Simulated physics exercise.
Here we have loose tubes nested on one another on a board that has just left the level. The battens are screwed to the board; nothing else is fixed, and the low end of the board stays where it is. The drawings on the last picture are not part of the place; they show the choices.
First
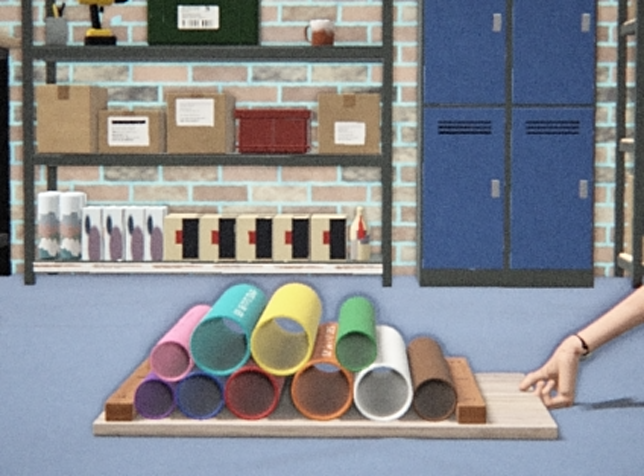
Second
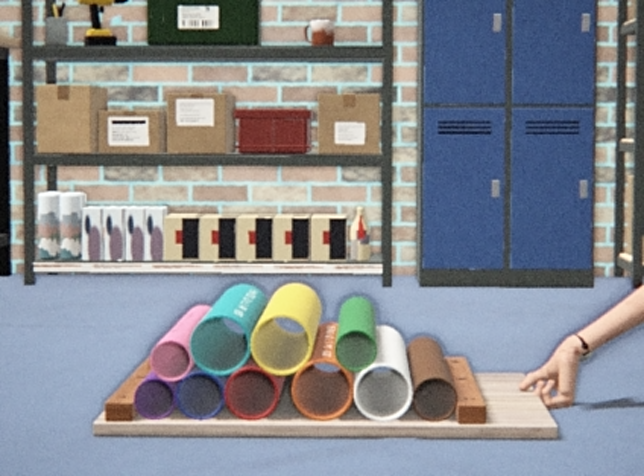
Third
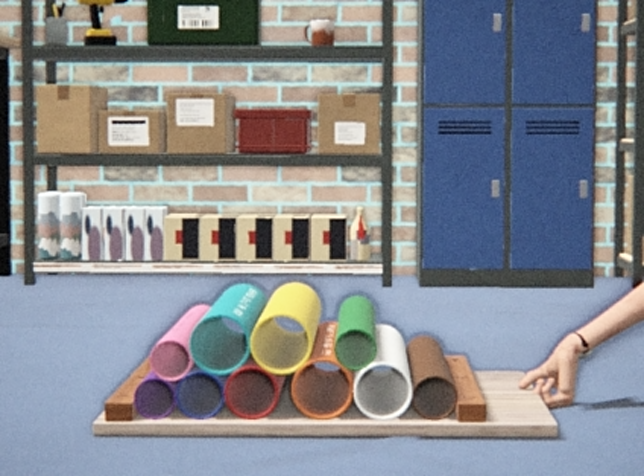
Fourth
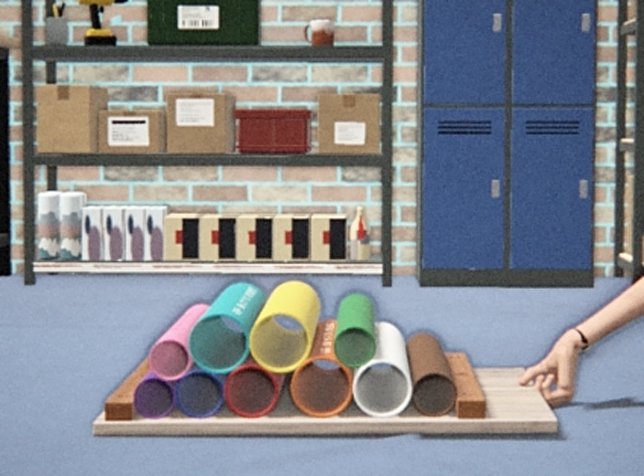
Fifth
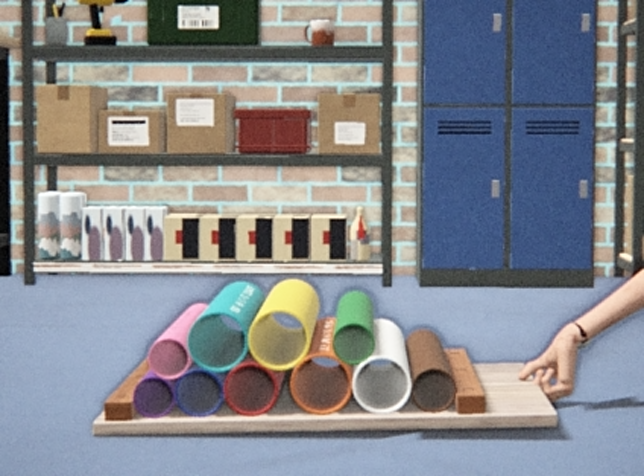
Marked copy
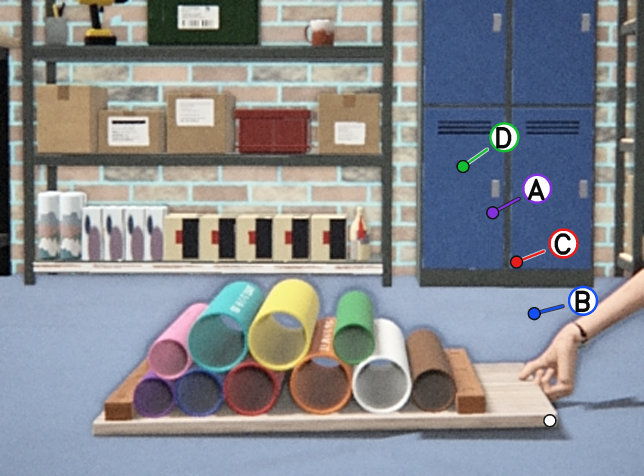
A hand grips the right end of a board stacked with colored tubes, barely moving it.
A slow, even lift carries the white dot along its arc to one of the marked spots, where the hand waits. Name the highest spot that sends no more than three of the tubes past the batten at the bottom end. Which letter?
Stop at D.
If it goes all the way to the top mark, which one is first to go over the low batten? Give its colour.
It is the pink one.
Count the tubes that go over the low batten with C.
At C the number is three.
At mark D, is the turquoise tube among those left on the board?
No.
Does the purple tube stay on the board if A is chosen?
The purple tube: Yes.
On the marked copy, A at (493, 213); B at (534, 314); C at (517, 262); D at (463, 166); the white dot at (550, 421).
Following D. Soon after the start, board at 20°.
Later, board at 36°.
In the end, board at 36°, three over the low batten (pink, yellow, turquoise).
As for the rest, A three over the low batten (pink, yellow, turquoise); B two over the low batten (pink, turquoise); C three over the low batten (pink, yellow, turquoise).
